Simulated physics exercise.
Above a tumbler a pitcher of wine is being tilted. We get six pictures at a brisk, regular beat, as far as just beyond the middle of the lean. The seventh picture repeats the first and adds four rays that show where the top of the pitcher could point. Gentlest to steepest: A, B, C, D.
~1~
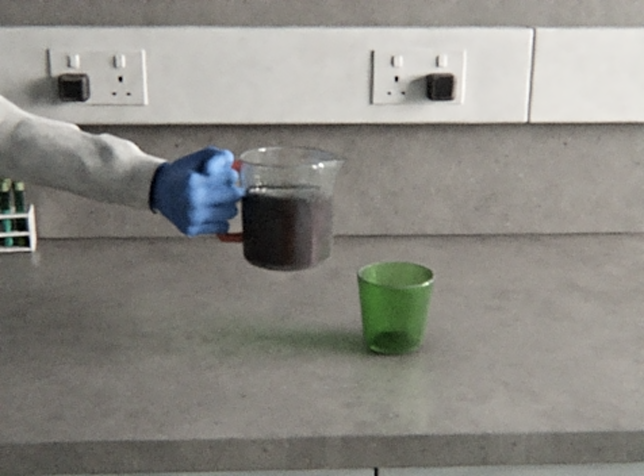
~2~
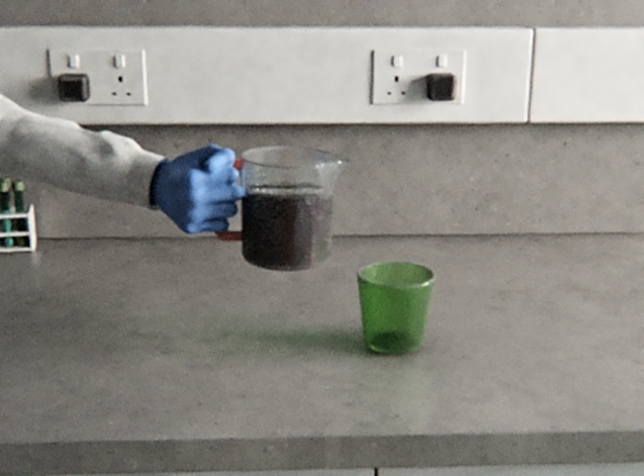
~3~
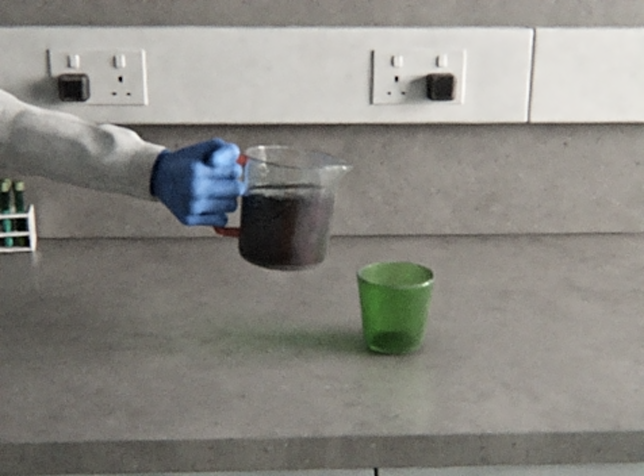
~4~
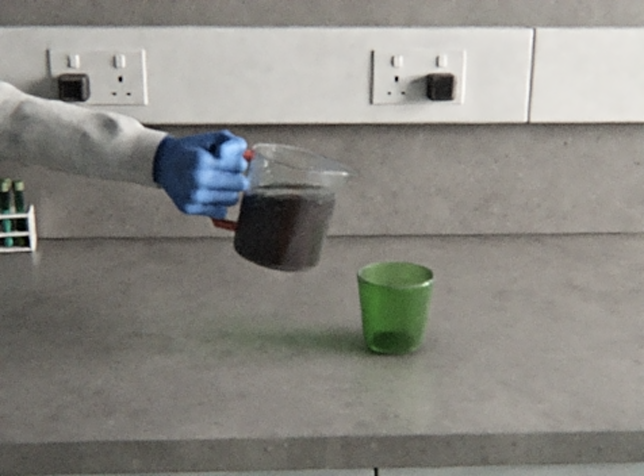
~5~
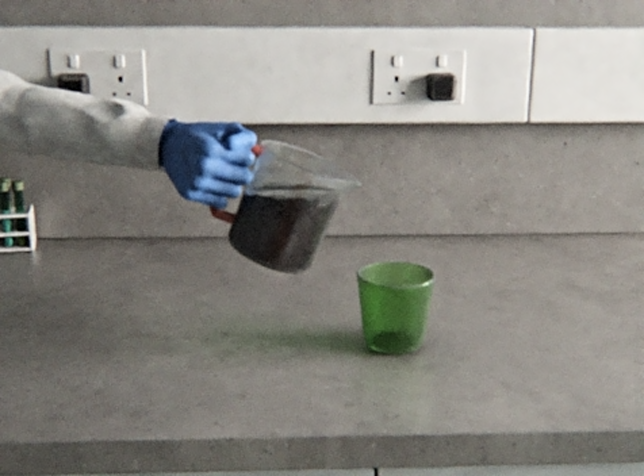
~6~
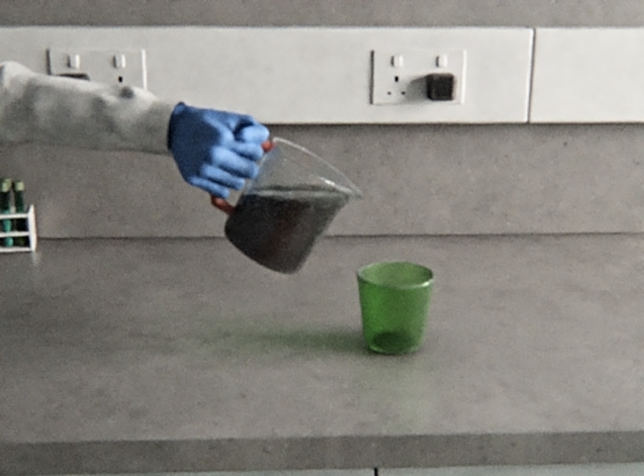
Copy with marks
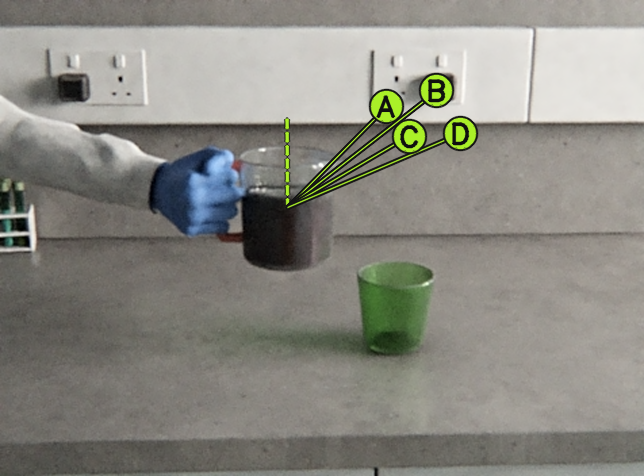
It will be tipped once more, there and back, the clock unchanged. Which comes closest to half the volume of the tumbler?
The best mark is C.
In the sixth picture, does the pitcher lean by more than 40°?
No.
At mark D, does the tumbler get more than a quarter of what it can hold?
Yes, clearly.
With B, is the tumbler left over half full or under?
Under.
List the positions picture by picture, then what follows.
Upright, lip at (346, 159); rim of the tumbler round (396, 273); nothing has left yet.
Upright, lip at (348, 161); nothing has left yet.
Tipped about 6°, lip at (351, 166); nothing has left yet.
Tipped about 13°, lip at (356, 173); nothing has left yet.
Tipped about 22°, lip at (360, 184); nothing has left yet.
Tipped about 31°, lip at (362, 195); nothing has left yet.
On the marked copy, A at (374, 119); B at (423, 101); C at (394, 144); D at (445, 140).
If A is chosen, the tumbler ends with about 12 % of what it can hold.
If B is chosen, the tumbler ends with about 26 % of what it can hold.
If C is chosen, the tumbler ends with about 47 % of what it can hold.
If D is chosen, the tumbler ends with about 69 % of what it can hold.
